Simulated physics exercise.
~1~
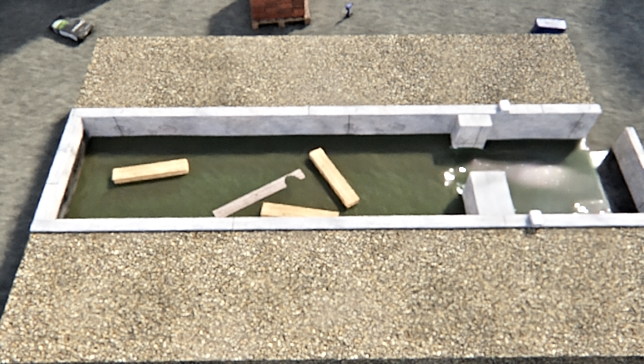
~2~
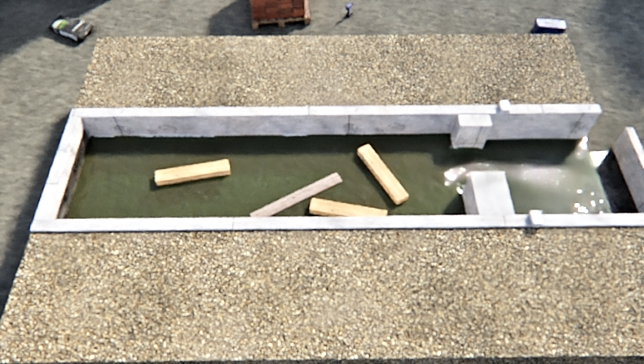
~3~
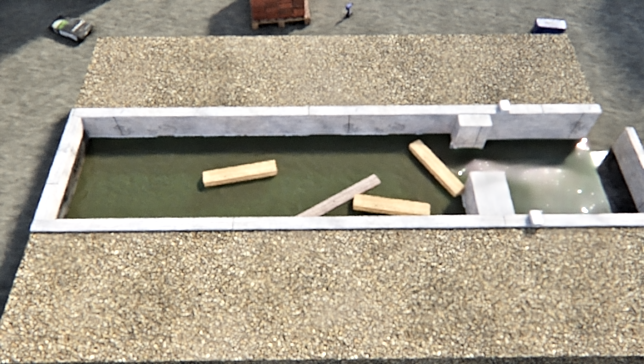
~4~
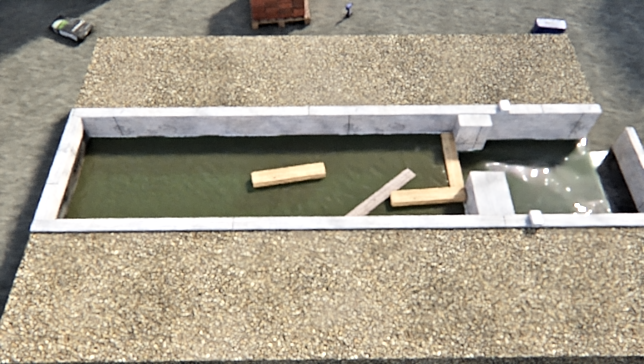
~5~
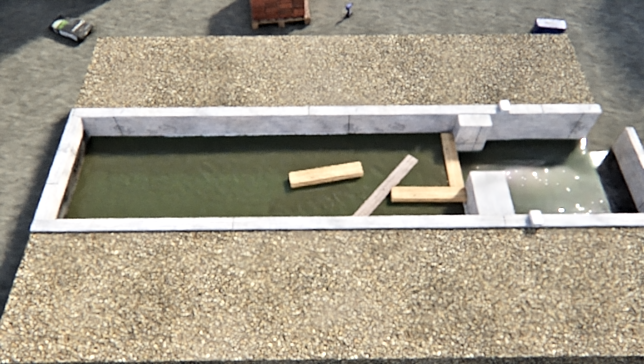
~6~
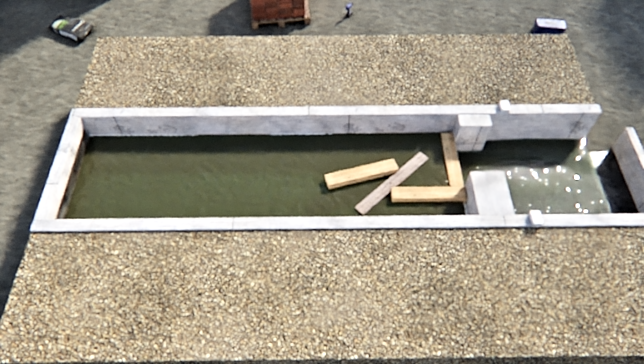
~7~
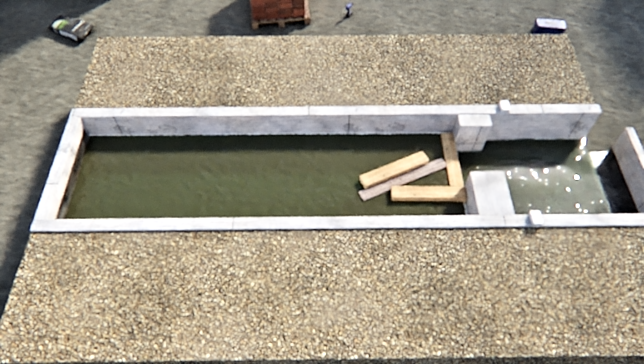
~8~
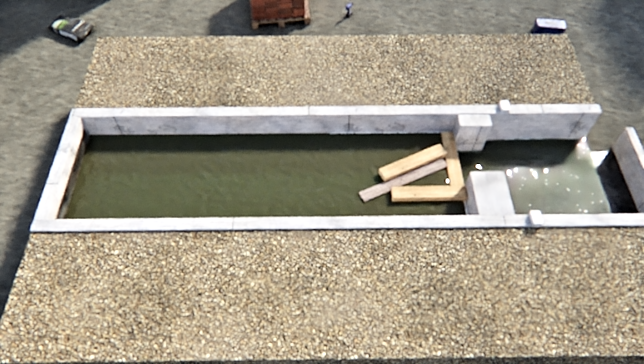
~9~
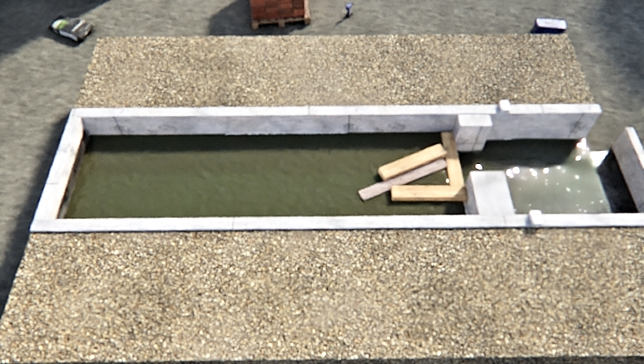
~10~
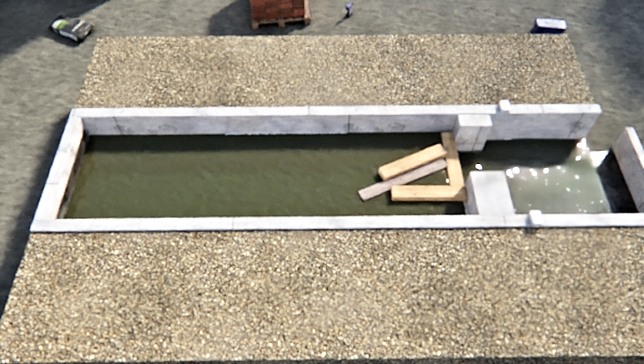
To begin with, three pale yellow wooden beams and a thinner greyish plank float in murky green water inside a white-walled channel flanked by gravel. All four drift steadily right toward a narrow gap between two white blocks. The leading beam swings around and lodges upright across the gap, and another beam comes to rest against its lower end. The plank slows, pivoting beside them, while the last beam keeps drifting up from behind. That beam nudges in above the plank, both tilt, and the whole cluster settles, jammed and still before the opening, with none getting through.
